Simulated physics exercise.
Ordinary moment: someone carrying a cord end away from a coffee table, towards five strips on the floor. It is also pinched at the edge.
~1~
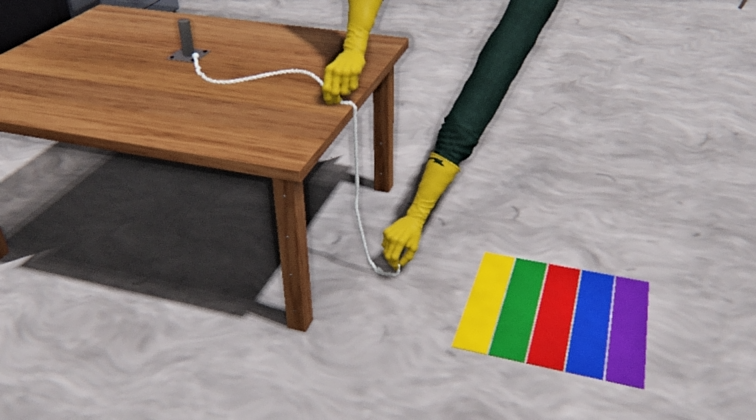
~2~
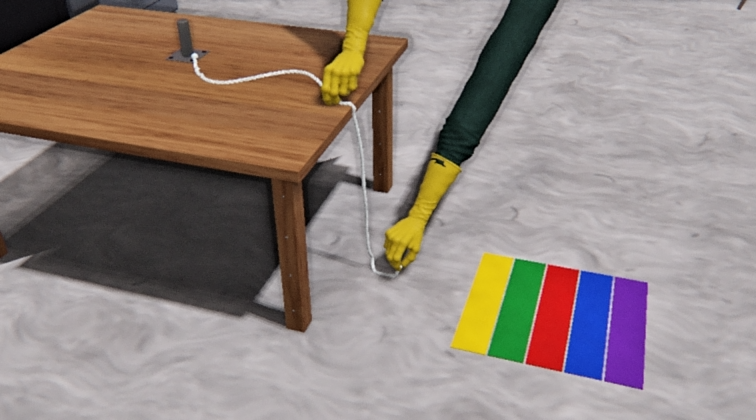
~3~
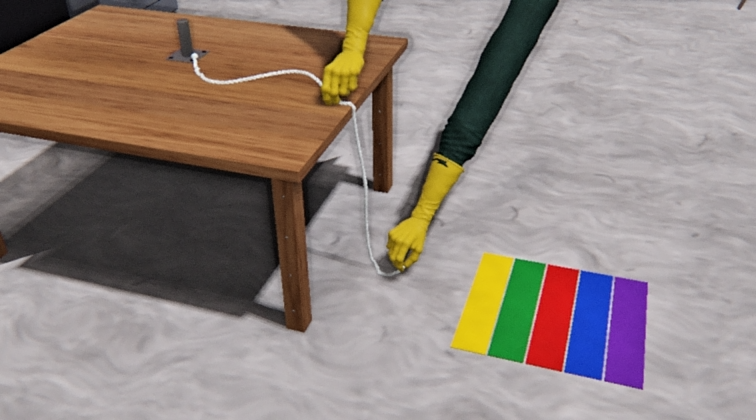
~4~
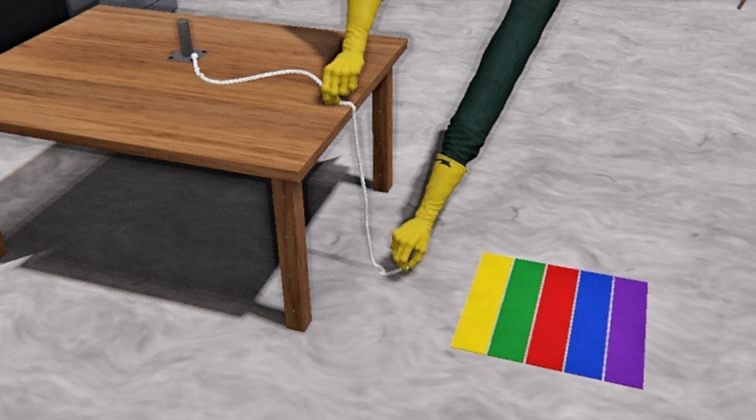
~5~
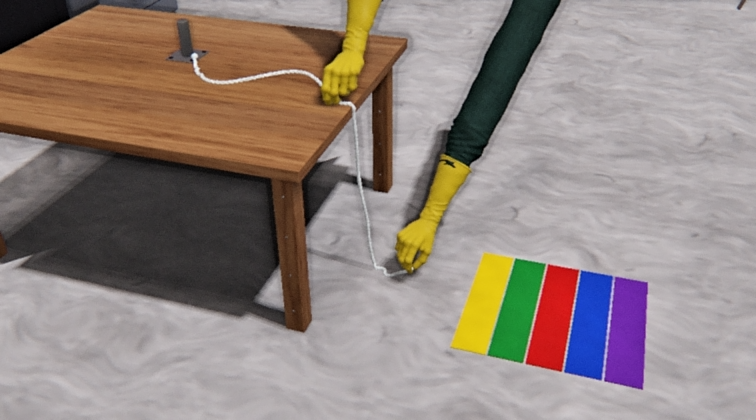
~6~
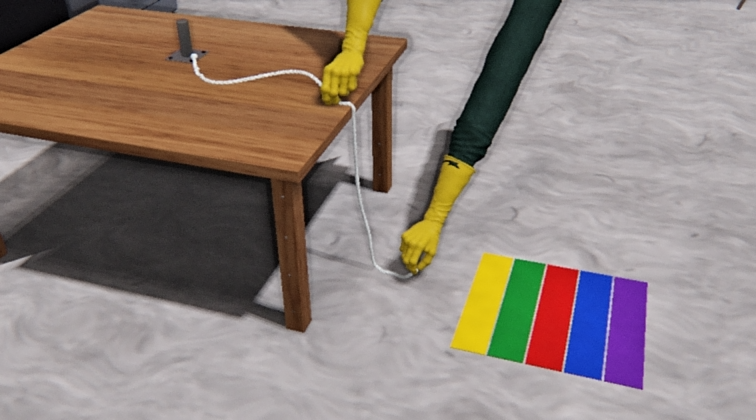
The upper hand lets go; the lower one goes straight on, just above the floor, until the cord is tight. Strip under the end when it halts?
Blue strip.
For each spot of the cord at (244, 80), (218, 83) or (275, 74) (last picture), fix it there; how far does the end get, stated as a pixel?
Result per try (px, approx.): (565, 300); (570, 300); (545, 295).
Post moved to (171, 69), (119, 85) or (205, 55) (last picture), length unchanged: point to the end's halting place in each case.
First (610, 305), then (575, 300), then (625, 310).
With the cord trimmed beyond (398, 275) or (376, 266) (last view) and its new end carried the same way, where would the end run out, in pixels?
(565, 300) and (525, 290).
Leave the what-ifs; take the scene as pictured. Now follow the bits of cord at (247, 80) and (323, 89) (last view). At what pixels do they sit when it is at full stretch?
First one: (282, 77); second one: (372, 109).
Early on, end near (524, 291); over green.
Midway, end near (573, 300); over red.
At the end of the slack, end near (602, 306); over blue. The blue one.
